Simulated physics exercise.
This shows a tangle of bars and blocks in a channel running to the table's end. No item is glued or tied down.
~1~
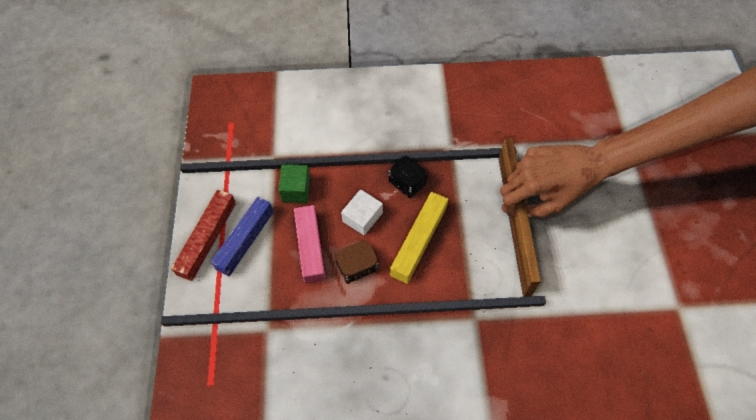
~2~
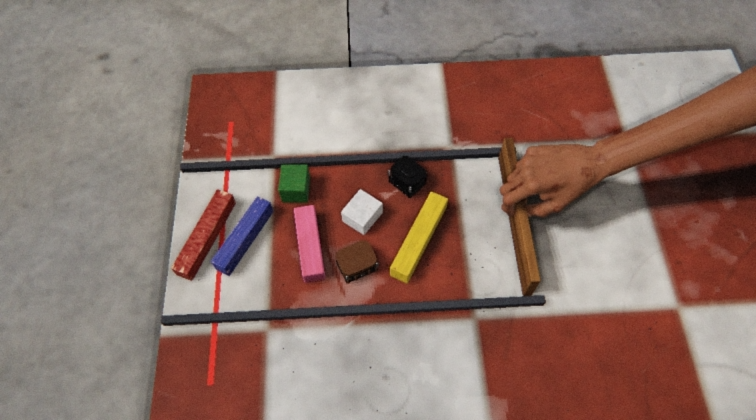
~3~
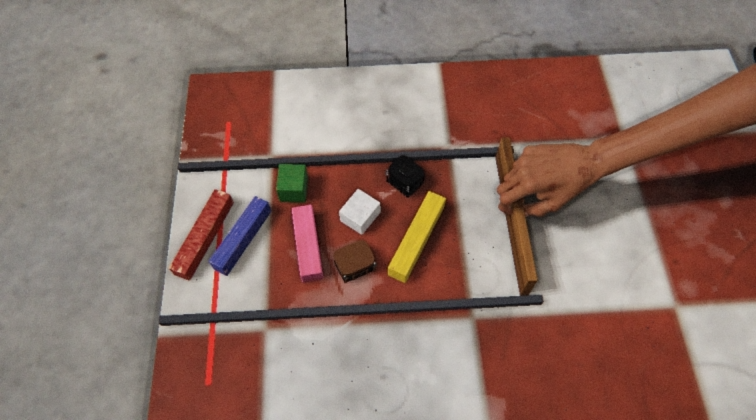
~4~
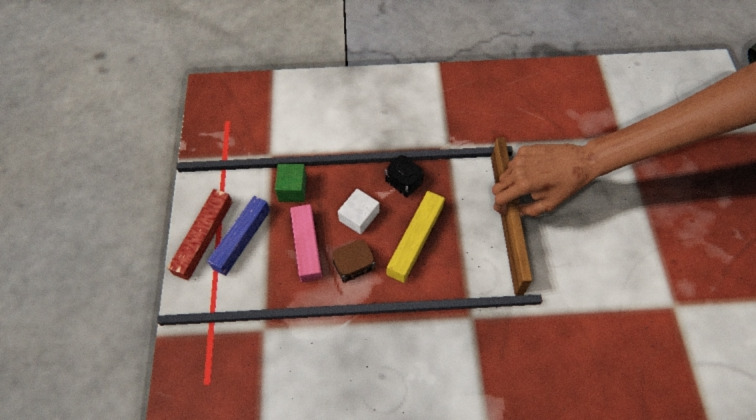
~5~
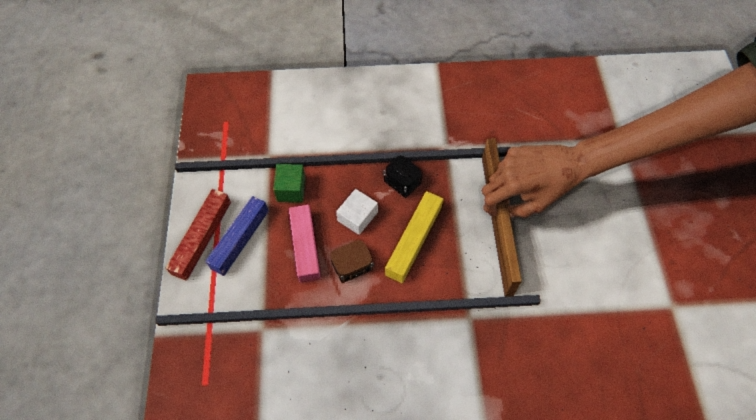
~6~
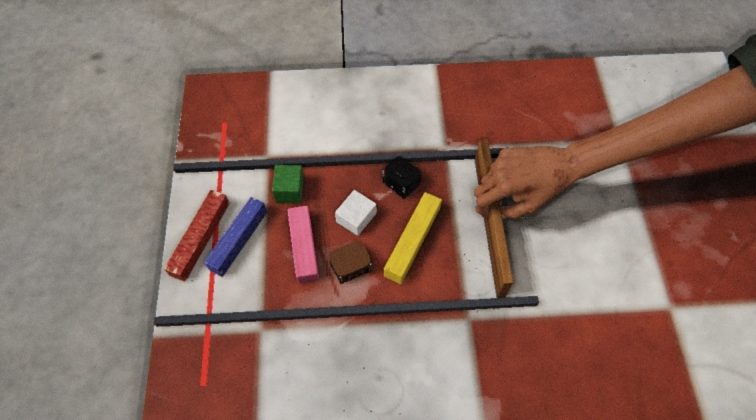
At the start, a hand holds a wooden board upright at the right of a channel with scattered coloured bars and blocks, a red line crossing its left part. The board barely moves at first, then the hand slides it a short way left, while a gap remains between it and the yellow bar.
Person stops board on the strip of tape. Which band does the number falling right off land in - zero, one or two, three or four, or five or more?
Fallen: Three or four.
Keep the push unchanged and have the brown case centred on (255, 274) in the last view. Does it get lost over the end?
Result: It comes off.
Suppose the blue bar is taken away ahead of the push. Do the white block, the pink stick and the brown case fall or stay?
Outcome for the white block: It stays; for the pink stick: It drops; for the brown case: It stays.
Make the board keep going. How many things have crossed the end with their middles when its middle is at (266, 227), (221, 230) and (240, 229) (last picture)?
The counts: 0, 3 and 2.
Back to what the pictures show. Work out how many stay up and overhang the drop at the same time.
The total comes out at 2.
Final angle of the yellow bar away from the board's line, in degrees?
Around 0 degrees.
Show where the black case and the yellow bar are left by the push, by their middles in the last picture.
Taking them in turn, first comes (205, 180), then (203, 249).
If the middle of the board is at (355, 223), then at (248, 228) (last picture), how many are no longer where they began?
Tally: First 5; then 8.
Early on, none off yet; red bar at rest near (198, 234); blue bar at rest near (237, 236); green block at rest near (288, 184).
A while later, none off yet; red bar travelled a little near (162, 235); blue bar travelled about its own width near (180, 235); green block travelled well along near (222, 188).
Finally, the number that fall off is three or four; lost, pink stick, blue bar and red bar.
